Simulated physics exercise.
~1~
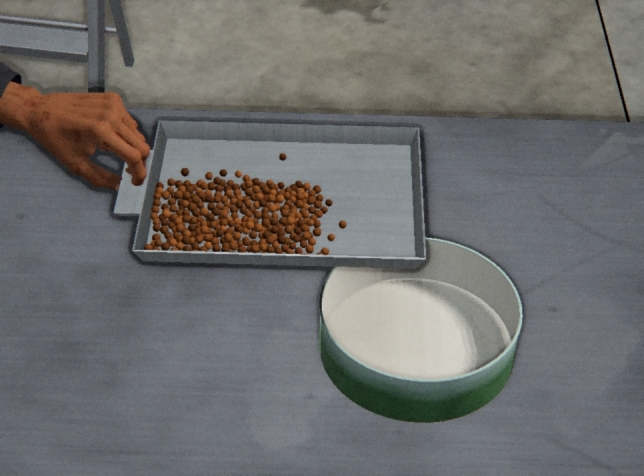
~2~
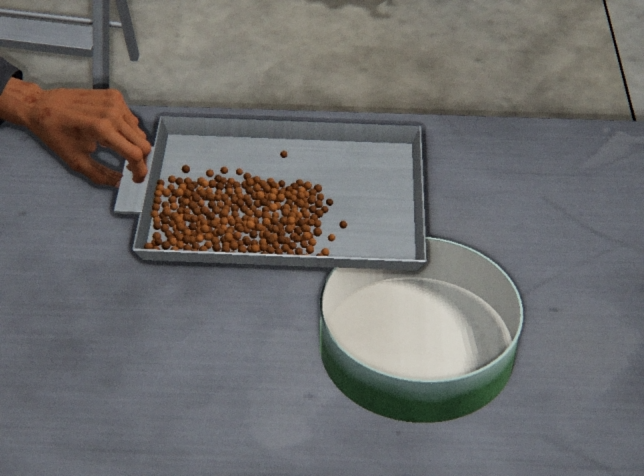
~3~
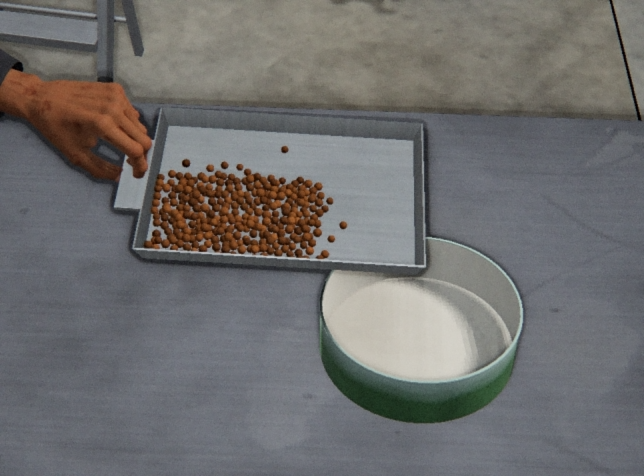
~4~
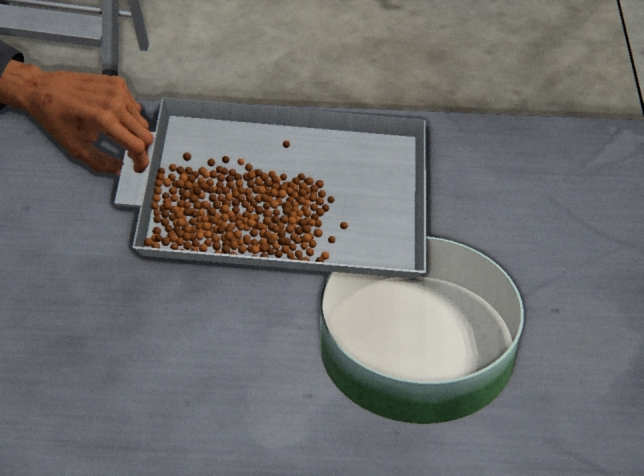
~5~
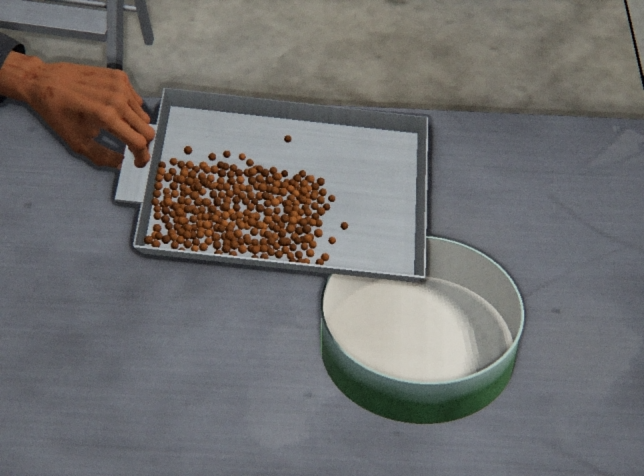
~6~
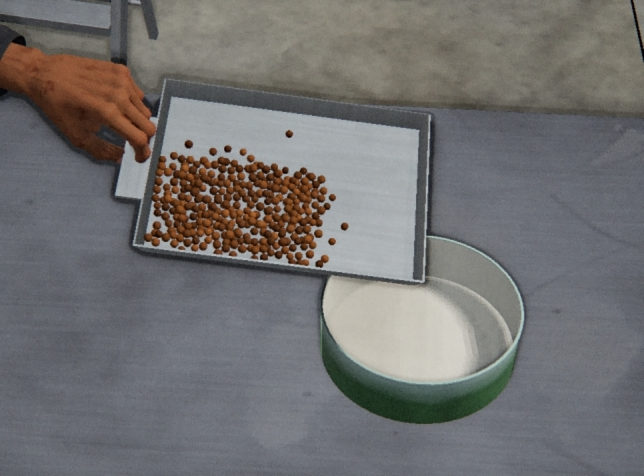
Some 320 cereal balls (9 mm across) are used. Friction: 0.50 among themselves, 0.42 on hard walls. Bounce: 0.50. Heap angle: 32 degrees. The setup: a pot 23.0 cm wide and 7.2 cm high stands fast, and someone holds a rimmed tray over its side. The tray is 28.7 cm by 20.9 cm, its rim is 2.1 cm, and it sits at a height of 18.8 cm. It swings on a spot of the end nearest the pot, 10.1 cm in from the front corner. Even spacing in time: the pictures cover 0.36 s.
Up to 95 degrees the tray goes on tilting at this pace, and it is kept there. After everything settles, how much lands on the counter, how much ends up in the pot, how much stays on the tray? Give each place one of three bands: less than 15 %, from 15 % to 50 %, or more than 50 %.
At the end, counter: A good chunk; pot: Over half; tray: Not much.
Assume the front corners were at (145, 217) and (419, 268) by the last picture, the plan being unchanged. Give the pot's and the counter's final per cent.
Pot 100 % / counter 0 %.
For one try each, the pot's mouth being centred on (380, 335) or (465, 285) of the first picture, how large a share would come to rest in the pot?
Around 90 per cent, then around 20 per cent.
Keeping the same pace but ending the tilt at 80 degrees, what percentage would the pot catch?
Pot share: About 60 per cent.
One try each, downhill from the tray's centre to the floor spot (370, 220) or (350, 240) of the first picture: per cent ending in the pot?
Estimate: Some 100 % and some 90 % respectively.
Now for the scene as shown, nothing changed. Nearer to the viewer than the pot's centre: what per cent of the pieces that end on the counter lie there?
I'd put it at around 100 per cent.
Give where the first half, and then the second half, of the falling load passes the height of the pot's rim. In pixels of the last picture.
It passes about (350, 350) first and (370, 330) afterwards.
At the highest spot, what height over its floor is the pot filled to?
Close to 2.0 cm up.
Then, 0.80 s after the last picture, tilt 52 degrees; the tray holds 100 %, the pot 0 %.
Then, 1.33 s after the last picture, tilt 77 degrees; the tray holds 75 %, the pot 5 %.
Then, 1.93 s after the last picture, tilt 95 degrees; the tray holds 0 %, the pot 60 %.
In the end, counter 40 %, pot 60 %, tray 0 %.
